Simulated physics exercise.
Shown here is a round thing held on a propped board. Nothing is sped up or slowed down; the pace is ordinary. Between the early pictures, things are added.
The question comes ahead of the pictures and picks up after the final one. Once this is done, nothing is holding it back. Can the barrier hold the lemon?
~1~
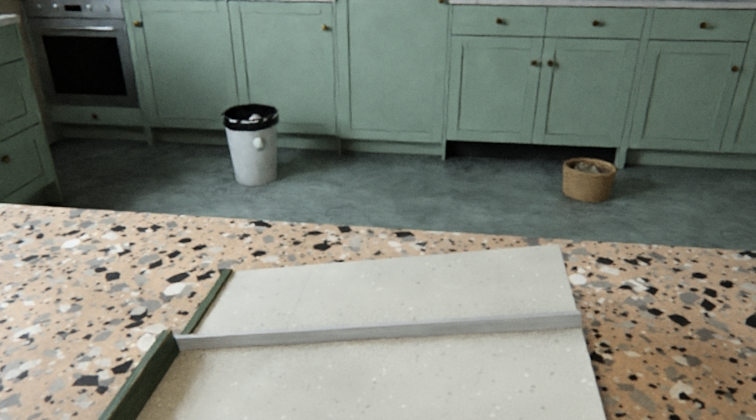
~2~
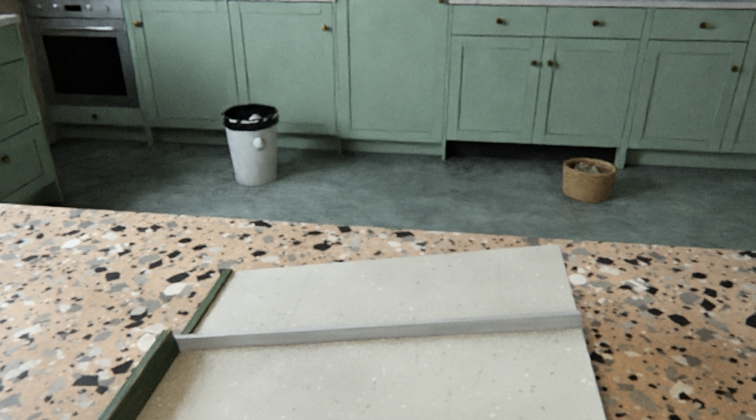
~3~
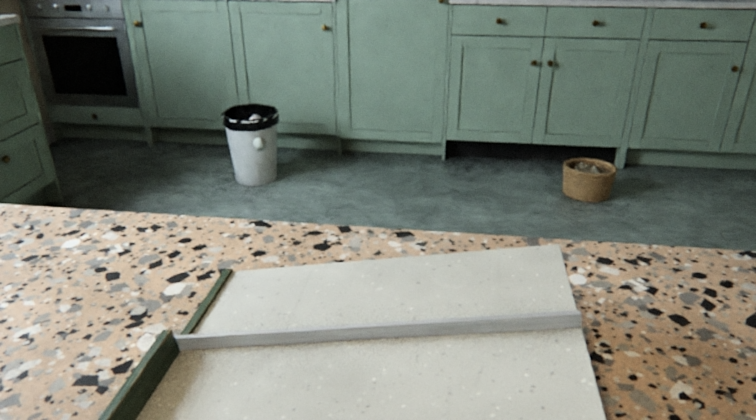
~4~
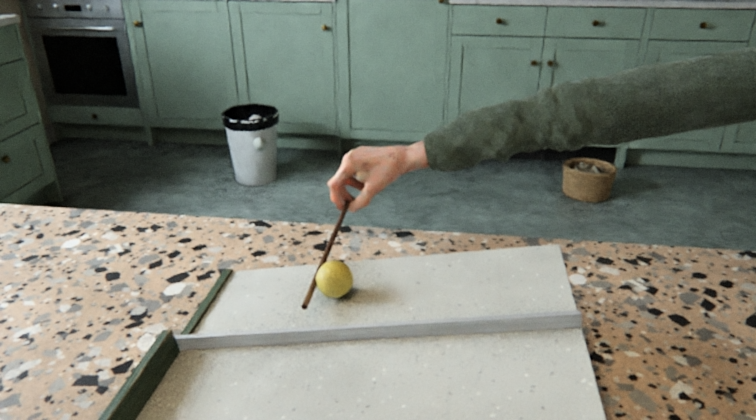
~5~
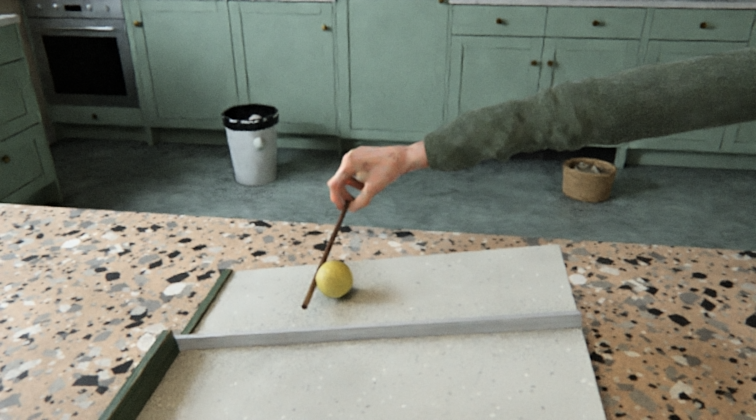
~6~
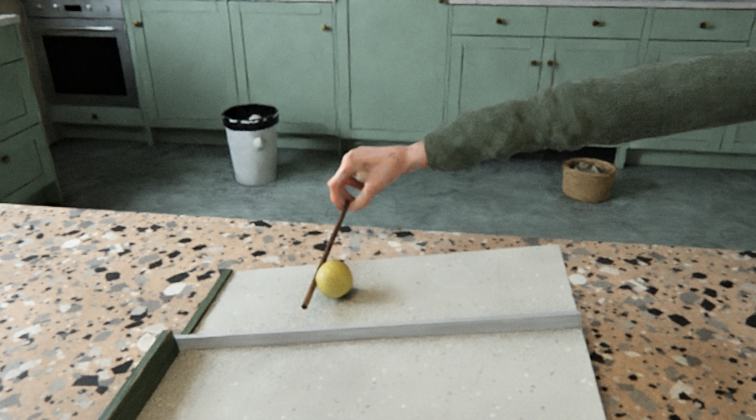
The lemon falls off the end.
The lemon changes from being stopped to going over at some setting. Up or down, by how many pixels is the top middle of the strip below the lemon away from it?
You'd need to move it up by some 4 pixels.
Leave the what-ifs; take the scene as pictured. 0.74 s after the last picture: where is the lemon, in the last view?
(174, 297).
Then, 0.74 s later than the last frame, lemon off the board near (174, 297).
When it is over, the lemon goes over the end.
